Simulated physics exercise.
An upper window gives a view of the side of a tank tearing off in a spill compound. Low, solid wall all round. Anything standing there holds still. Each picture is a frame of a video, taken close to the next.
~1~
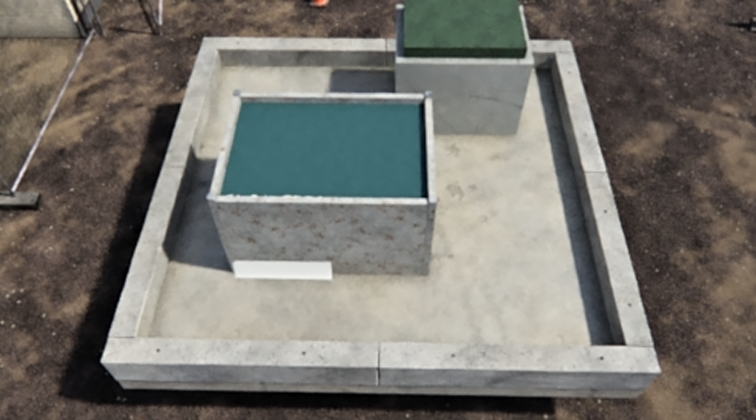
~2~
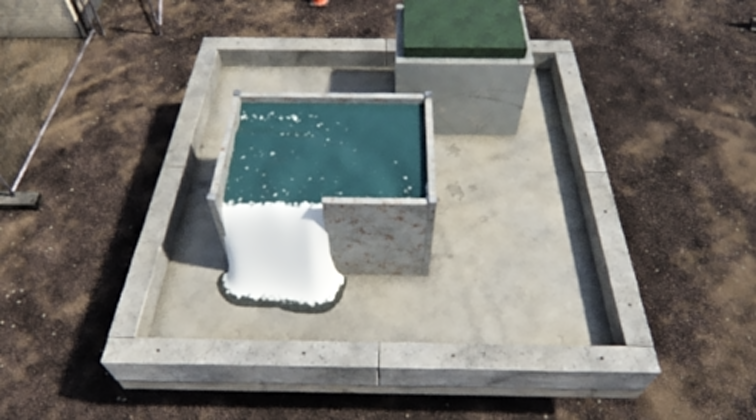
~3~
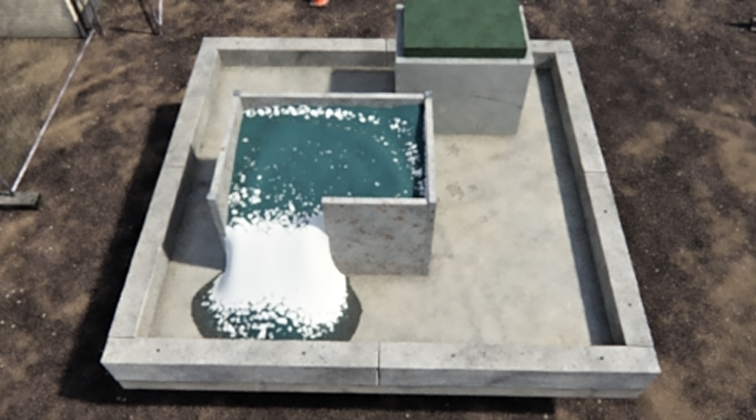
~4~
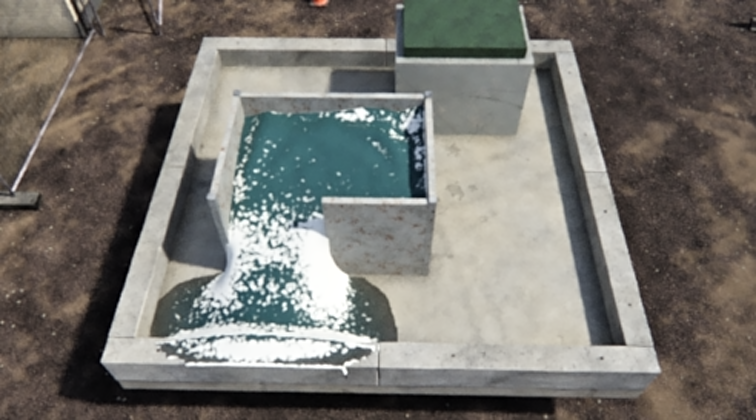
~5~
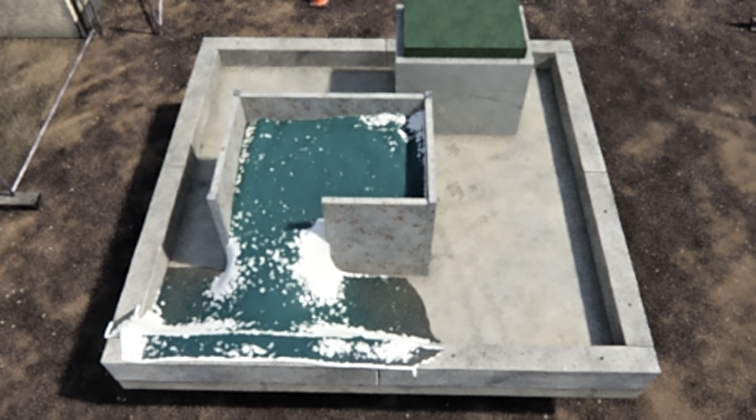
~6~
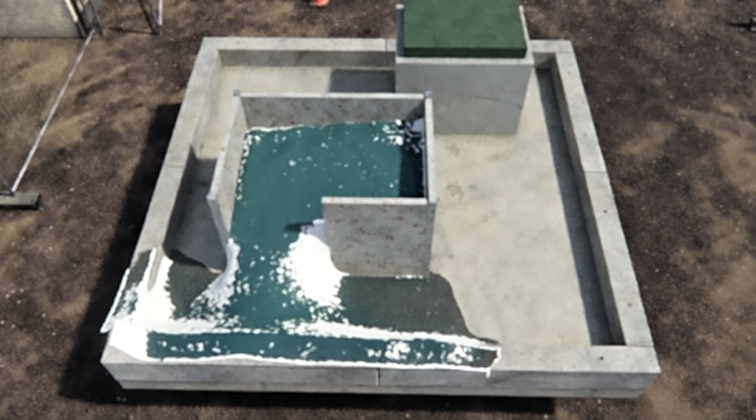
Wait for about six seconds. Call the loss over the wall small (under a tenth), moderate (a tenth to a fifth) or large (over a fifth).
Large.
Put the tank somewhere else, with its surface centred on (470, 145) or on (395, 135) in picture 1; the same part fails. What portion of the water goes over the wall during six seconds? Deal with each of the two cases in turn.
Taking them in turn, it comes to about 26 per cent and then about 26 per cent.
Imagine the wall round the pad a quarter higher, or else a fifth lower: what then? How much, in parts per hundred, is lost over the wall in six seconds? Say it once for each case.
22 and 40 per cent, in that order.
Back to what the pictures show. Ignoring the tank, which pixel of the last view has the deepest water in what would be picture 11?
At about (147, 349).
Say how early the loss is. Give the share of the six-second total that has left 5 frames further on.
My reading is about 55 per cent.
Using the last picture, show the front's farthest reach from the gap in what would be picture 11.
Somewhere close to (601, 358).
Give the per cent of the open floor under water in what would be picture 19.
Close to 70 %.
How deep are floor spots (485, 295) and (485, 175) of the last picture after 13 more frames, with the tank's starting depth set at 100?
Estimate, in order: 4 and 0 percent.
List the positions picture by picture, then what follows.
In the first picture, the water tank at (328, 150) is whole and still.
In the second picture, water pours out at (280, 242) and has run to (225, 283).
In the third picture, water pours out at (281, 248) and has run to a hidden place.
In the fourth picture, the front is at a hidden place, out from the gap at (281, 250).
In the fifth picture, water pours out at (281, 251) and has run to a hidden place.
In the sixth picture, water pours out at (282, 251) and has run to a hidden place.
A moment on, water covers 30 % of the floor; the low wall has let 12 % over.
Next, water covers 35 % of the floor; the low wall has let 19 % over.
Then, water covers 60 % of the floor; the low wall has let 32 % over.
Later, water covers 70 % of the floor; the low wall has let 34 % over.
In the end, water covers 80 % of the floor; the low wall has let 34 % over.
